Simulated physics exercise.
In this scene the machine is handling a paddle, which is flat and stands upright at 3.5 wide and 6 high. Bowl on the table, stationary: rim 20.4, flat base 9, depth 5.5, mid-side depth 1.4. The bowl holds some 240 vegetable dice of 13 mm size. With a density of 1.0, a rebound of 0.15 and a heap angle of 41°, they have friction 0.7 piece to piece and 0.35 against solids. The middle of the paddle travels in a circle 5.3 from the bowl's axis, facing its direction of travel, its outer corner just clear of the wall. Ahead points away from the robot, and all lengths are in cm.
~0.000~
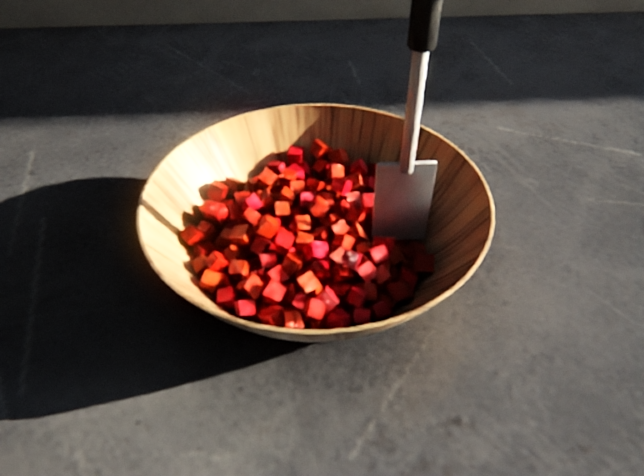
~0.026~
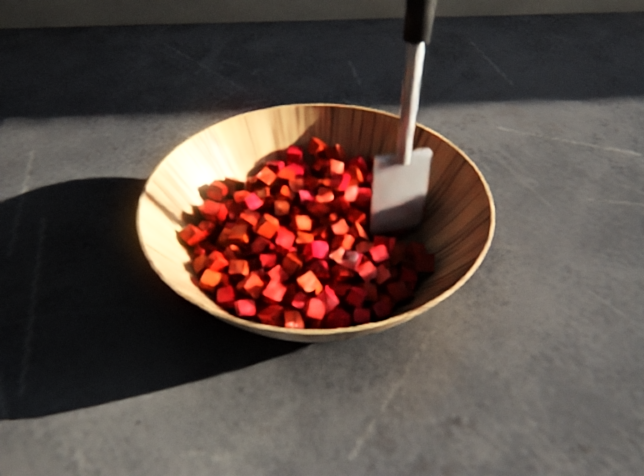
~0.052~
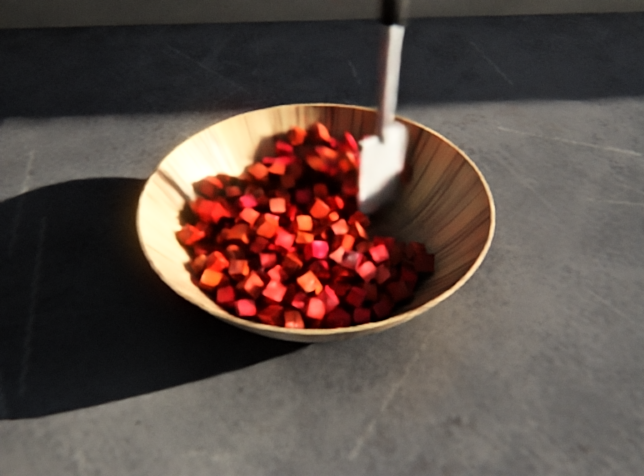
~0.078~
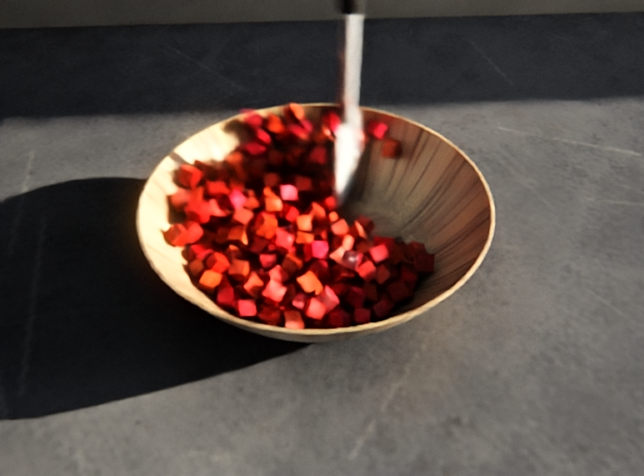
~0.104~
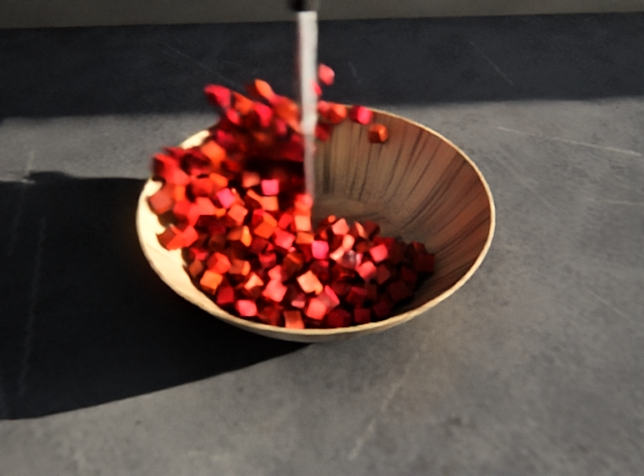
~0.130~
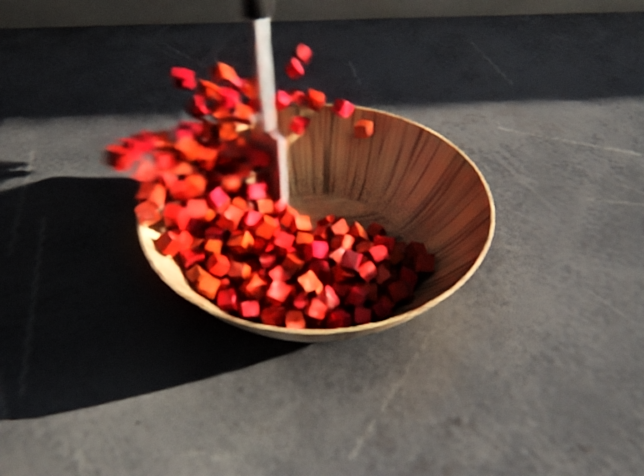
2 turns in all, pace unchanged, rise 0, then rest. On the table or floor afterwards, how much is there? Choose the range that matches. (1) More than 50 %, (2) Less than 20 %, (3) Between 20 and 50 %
Option 1: More than 50 %.
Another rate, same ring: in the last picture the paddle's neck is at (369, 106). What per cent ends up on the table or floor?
Something like 35 percent, roughly.
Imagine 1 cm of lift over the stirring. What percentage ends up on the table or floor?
Roughly 65 per cent.
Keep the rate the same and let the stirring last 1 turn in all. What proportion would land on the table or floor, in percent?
It would be around 55 percent.
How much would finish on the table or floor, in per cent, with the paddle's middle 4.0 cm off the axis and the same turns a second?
Around 40 in a hundred.
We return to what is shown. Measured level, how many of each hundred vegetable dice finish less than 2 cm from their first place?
Roughly 10 percent of the load.
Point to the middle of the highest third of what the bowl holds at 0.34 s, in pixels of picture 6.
About (444, 193).
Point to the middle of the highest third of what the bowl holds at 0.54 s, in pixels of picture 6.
About (213, 233).
After 0.34 s, 353° round, highest piece 10 above the table; 130 in the bowl, 60 on the table or floor, 50 in flight or on the tool.
After 0.54 s, 223° round, highest piece 7 above the table; 148 on the table or floor, 86 in the bowl, 6 in flight or on the tool.
After 0.85 s, 0° round, highest piece 4 above the table; 160 on the table or floor, 80 in the bowl.
After 1.55 s, 0° round, highest piece 4 above the table; 160 on the table or floor, 80 in the bowl.
At rest, 160 on the table or floor, 80 in the bowl. That is 67 % on the table or floor.
